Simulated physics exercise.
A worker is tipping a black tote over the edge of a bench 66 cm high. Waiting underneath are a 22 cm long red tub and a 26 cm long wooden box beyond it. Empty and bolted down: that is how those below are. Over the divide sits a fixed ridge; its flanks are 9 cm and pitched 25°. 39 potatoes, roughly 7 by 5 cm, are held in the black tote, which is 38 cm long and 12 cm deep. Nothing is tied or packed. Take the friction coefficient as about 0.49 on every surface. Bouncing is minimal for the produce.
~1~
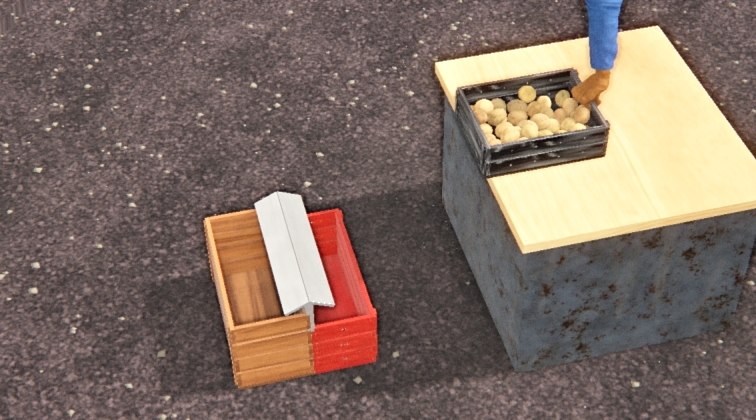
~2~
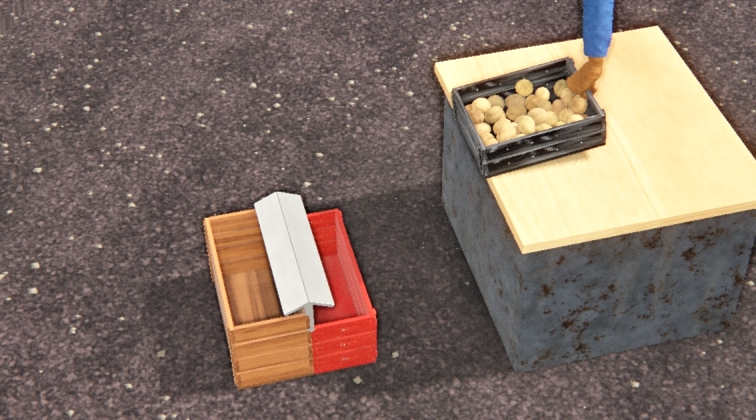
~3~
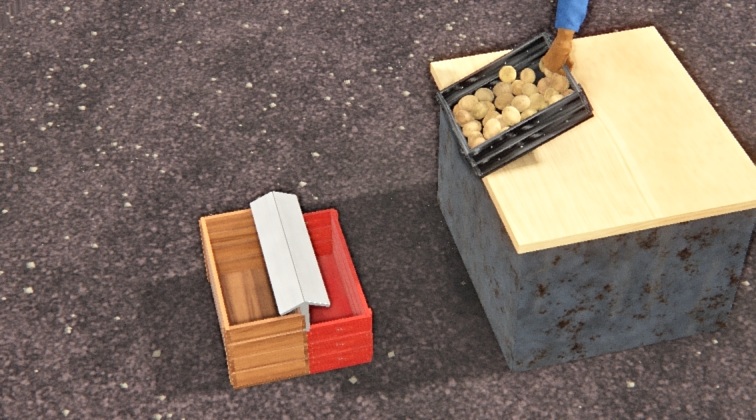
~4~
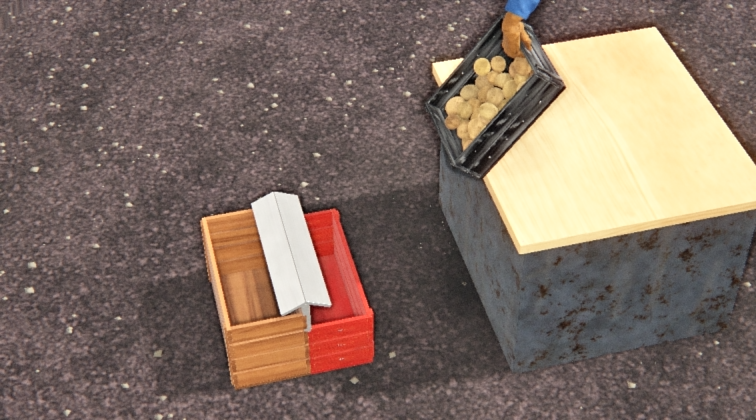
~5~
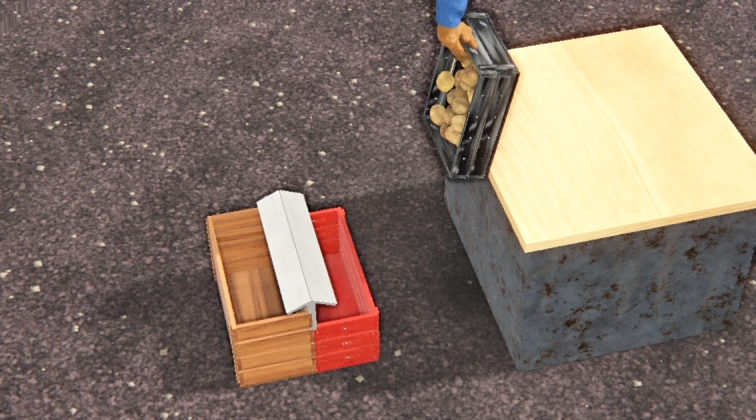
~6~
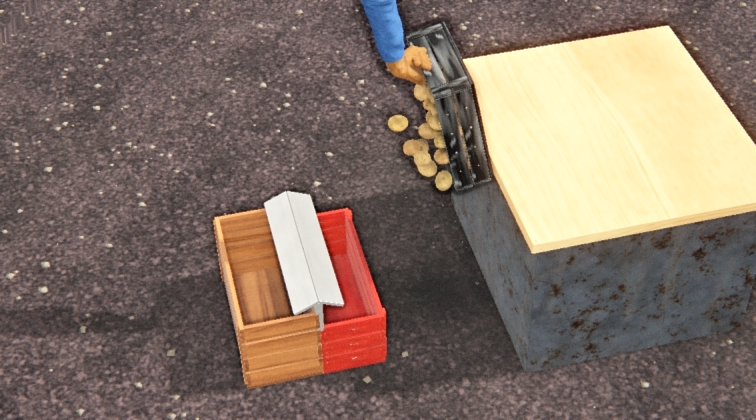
At first, a black tote of potatoes sits level on a bench while a gloved hand grips its far side, above a wooden box and a red tub topped by a pale ridged divider. The hand tilts the tote steeply leftward over the edge, and several potatoes tumble out into the air.
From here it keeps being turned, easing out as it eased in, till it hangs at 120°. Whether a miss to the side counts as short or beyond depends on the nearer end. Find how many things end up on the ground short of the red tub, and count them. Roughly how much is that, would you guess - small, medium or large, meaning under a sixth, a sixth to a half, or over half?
Large, over half.
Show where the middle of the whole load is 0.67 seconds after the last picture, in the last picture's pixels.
Somewhere around (388, 291) in pixels.
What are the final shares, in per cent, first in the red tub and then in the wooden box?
20 and 0 %.
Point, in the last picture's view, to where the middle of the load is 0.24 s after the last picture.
Look near pixel (395, 215).
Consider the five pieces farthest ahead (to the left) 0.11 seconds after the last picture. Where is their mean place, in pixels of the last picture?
Their centre is around (378, 192).
Then, 0.11 s after the last picture, tilt 113°; 17 still in the black tote and 22 in the air.
Then, 0.24 s after the last picture, tilt 120°; 6 still in the black tote, 3 in the red tub and 30 in the air.
Then, 0.43 s after the last picture, tilt 120°; 8 in the red tub, 17 on the ground short of the red tub and 14 in the air.
Final count (0.67 s after the last picture), 8 in the red tub and 31 on the ground short of the red tub. Asked share, 31 of 39, 79 per cent.
